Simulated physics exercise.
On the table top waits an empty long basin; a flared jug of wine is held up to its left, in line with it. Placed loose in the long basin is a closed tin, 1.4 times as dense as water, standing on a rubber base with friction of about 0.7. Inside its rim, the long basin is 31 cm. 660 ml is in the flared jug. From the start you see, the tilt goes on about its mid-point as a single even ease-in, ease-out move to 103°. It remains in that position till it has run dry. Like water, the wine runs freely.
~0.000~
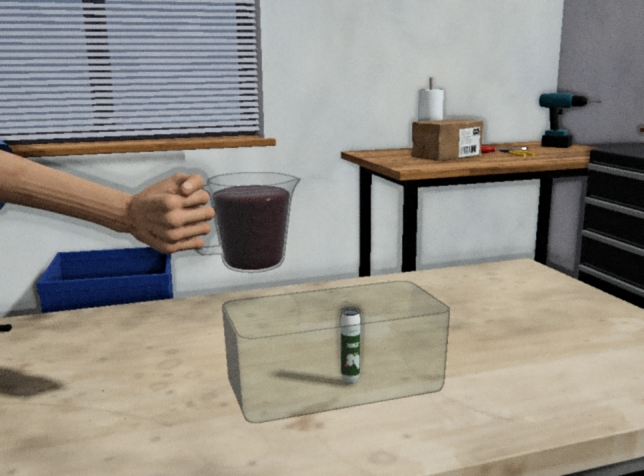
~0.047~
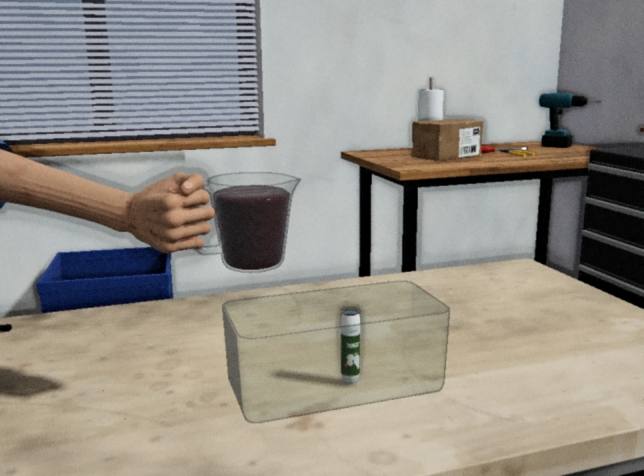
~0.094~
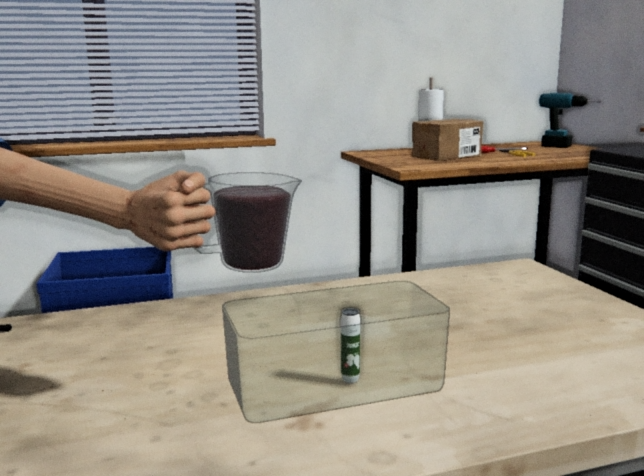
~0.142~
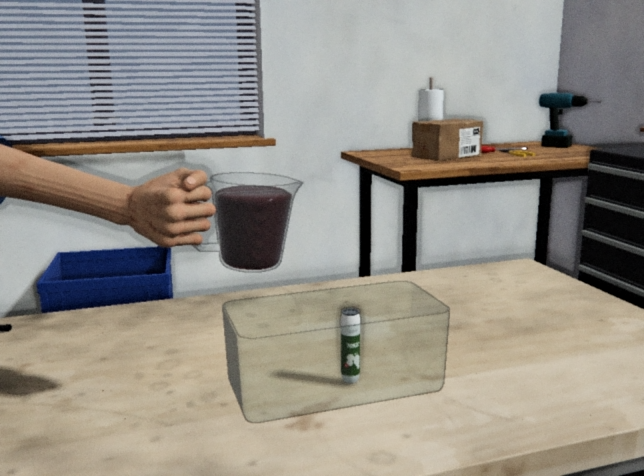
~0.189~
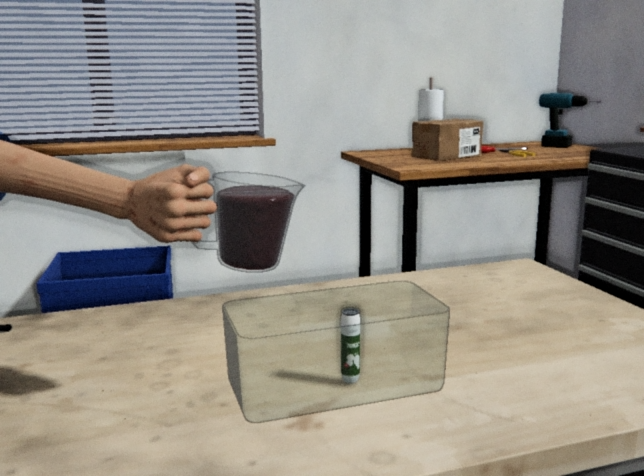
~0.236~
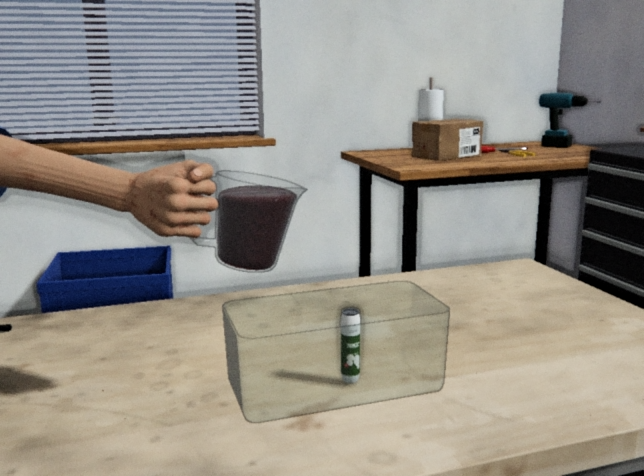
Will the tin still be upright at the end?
It's down.
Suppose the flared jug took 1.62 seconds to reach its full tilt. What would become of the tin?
The tin tips over.
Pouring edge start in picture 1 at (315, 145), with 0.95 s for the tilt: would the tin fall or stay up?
Result: Tin upright.
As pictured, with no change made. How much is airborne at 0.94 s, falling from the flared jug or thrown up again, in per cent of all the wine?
Around 18 percent of it is airborne.
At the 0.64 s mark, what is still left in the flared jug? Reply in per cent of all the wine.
About 76 per cent.
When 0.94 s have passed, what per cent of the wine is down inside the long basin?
I'd put it at roughly 60 per cent.
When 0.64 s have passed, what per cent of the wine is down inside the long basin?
Roughly 6 percent.
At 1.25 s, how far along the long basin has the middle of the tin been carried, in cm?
I'd put it at around 7 centimetres.
By 0.64 s the tilt is 66° and 76 per cent is still to pour; the tin stands where it began.
By 0.94 s the tilt is 98° and 21 per cent is still to pour; the tin stands where it began.
By 1.25 s the tilt is 103° and 1 per cent is still to pour; the tin lies on its side.
By 1.59 s the tilt is 103° and 0 per cent is still to pour; the tin lies on its side.
At rest the tin lies on its side.
